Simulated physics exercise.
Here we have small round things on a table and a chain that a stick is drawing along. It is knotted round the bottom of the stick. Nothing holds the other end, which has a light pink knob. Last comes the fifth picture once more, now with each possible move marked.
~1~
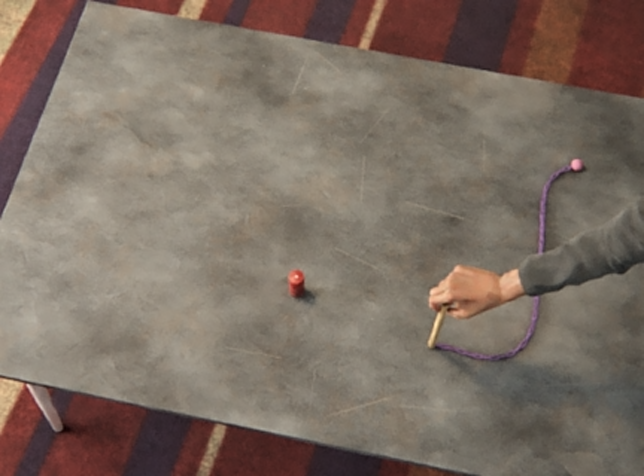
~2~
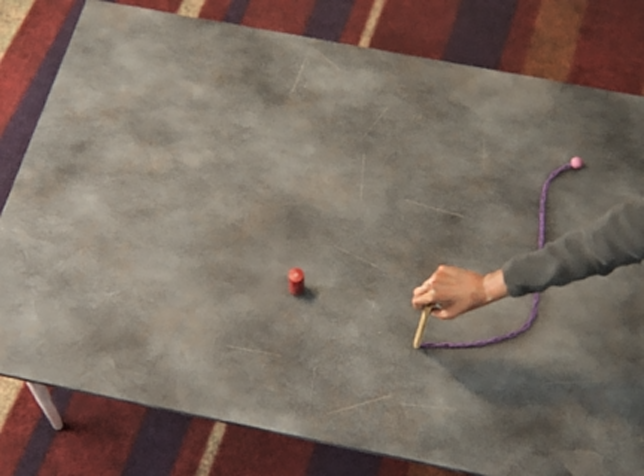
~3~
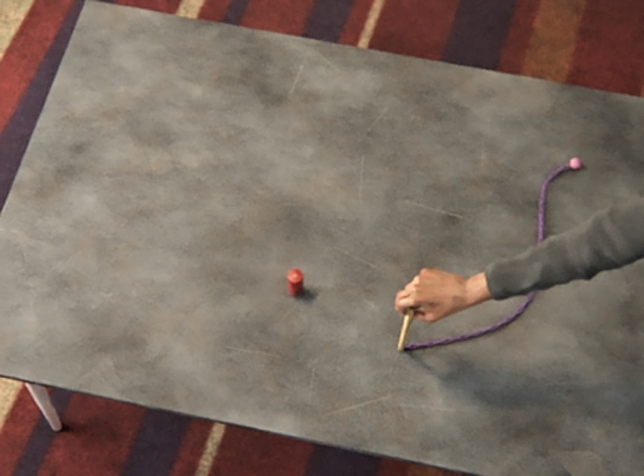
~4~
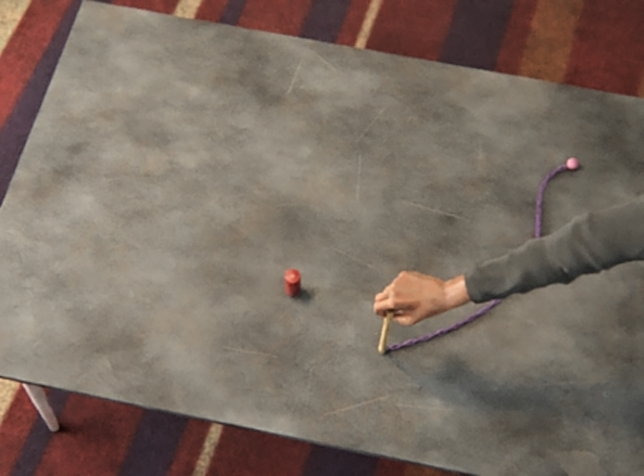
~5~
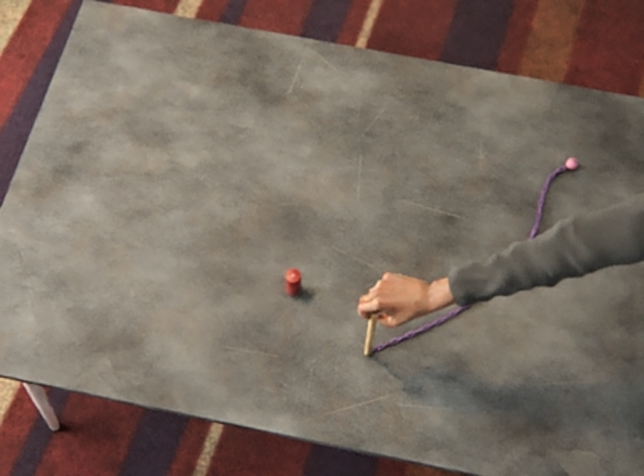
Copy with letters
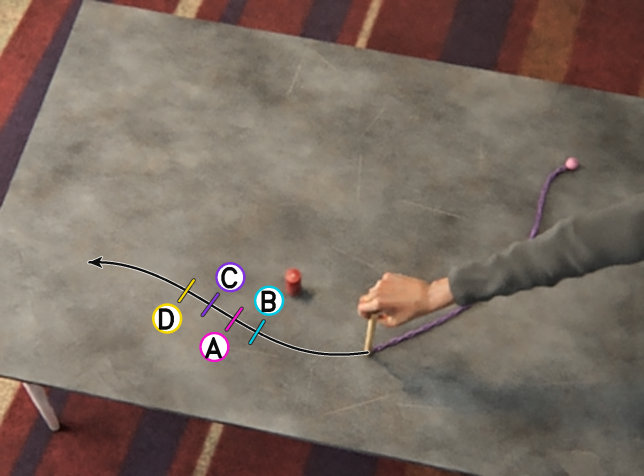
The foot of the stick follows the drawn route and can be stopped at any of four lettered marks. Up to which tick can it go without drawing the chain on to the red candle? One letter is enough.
It should halt at C.
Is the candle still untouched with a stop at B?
Yes.
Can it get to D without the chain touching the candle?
No.
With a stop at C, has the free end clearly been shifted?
Yes.
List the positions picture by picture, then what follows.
In the first picture, free end (578, 165); red candle (297, 284).
In the second picture, free end (577, 163); red candle (296, 282).
In the third picture, free end (576, 163); red candle (296, 283).
In the fourth picture, free end (573, 164); red candle (293, 283).
In the fifth picture, free end (572, 164); red candle (293, 283).
On the marked copy, A at (234, 319); B at (257, 332); C at (210, 305); D at (187, 291); the route from (368, 353) via (221, 311) to (89, 262).
With C. Early on, foot of the stick (307, 352), middle of the chain (454, 285), free end (552, 186).
Further on, foot of the stick (253, 331), middle of the chain (412, 293), free end (533, 211).
At the end, foot of the stick (210, 305), middle of the chain (374, 292), free end (510, 230); nothing has been touched.
As for the rest, A is safe but short; B is safe but short; D brings the chain against the candle.
